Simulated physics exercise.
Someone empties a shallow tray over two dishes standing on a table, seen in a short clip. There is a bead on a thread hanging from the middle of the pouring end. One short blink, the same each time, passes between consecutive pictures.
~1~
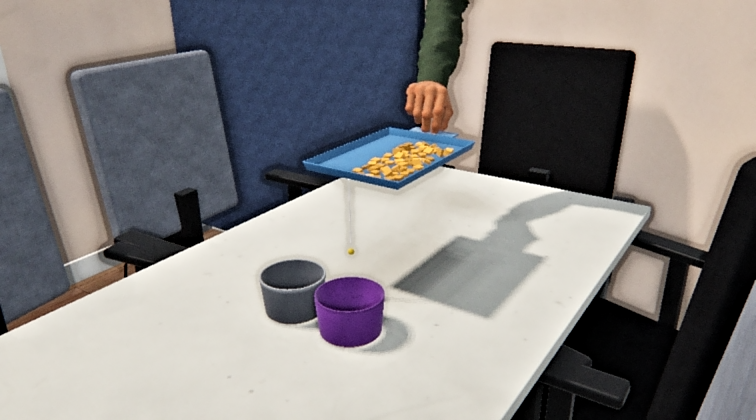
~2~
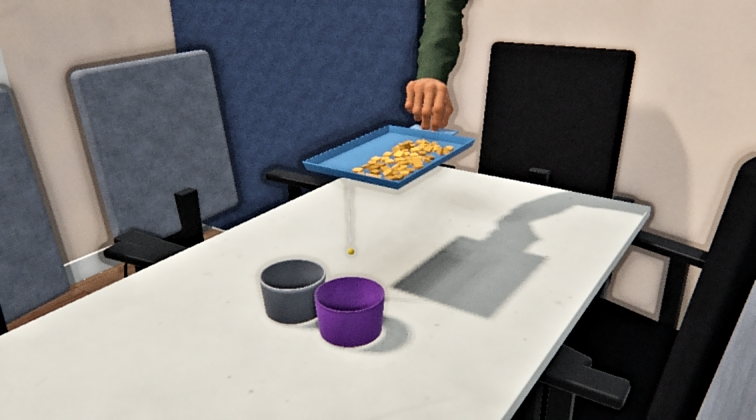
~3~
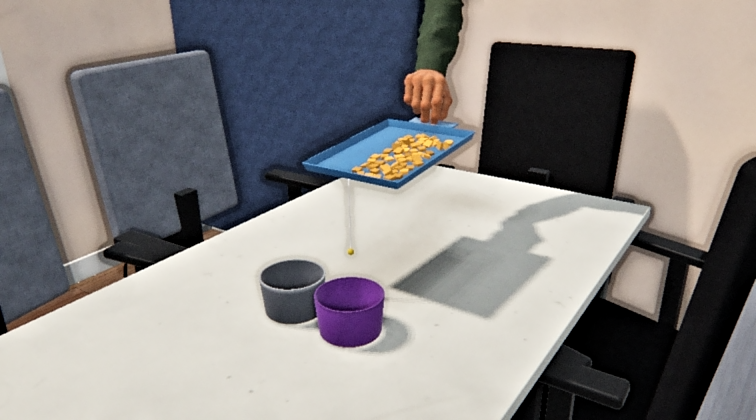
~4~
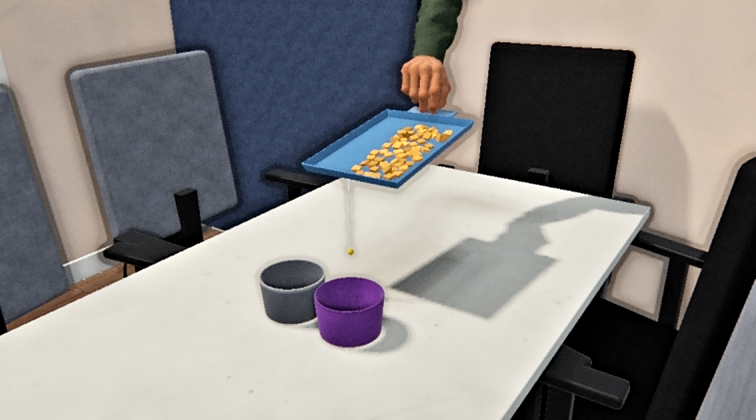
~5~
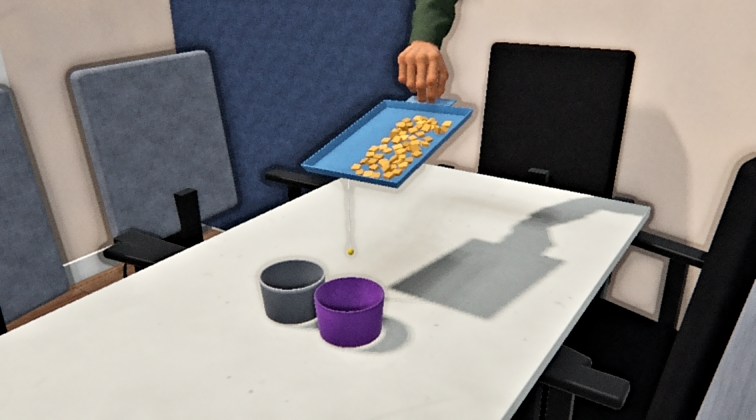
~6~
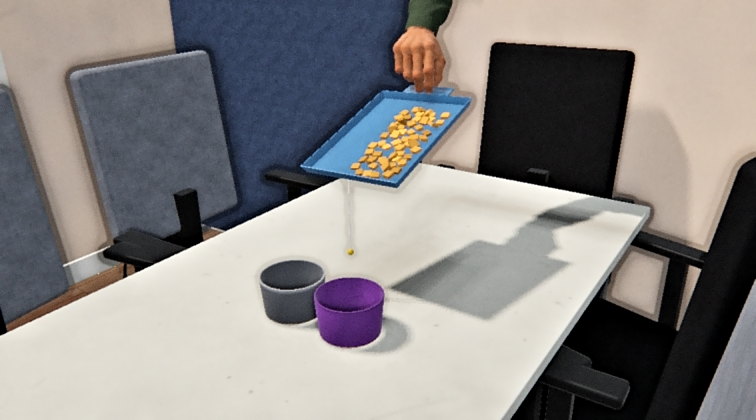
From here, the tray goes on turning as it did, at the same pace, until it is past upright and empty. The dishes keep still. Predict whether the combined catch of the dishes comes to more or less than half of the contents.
Catch falls short of half.
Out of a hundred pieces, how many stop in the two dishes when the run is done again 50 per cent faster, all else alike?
Estimate: Some 50%.
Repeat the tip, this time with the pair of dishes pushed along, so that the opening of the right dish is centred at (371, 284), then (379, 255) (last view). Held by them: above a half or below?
For the two tries in order: Exceeding half, not as much as half.
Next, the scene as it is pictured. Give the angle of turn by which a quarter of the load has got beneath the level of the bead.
It sits at roughly 90°.
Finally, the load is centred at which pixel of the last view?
Near (314, 302), more or less.
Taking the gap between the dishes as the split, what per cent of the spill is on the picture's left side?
50 per cent or thereabouts.
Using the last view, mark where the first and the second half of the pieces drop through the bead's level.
First near (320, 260), later near (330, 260).
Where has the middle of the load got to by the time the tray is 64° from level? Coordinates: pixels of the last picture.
In the last view the centre sits at roughly (351, 163).
Shortly afterwards, tray tipped steeply; all but a few on the tray; a little in the air.
Next, tray tipped past a quarter turn; only a few on the tray; a little in the right dish; a little in the left dish; near a quarter outside both; near half in the air.
Some moments later, tray tipped past a quarter turn; a little in the right dish; near a quarter in the left dish; near two thirds outside both.
In the end, tray tipped past a quarter turn; a little in the right dish; near a quarter in the left dish; near two thirds outside both.
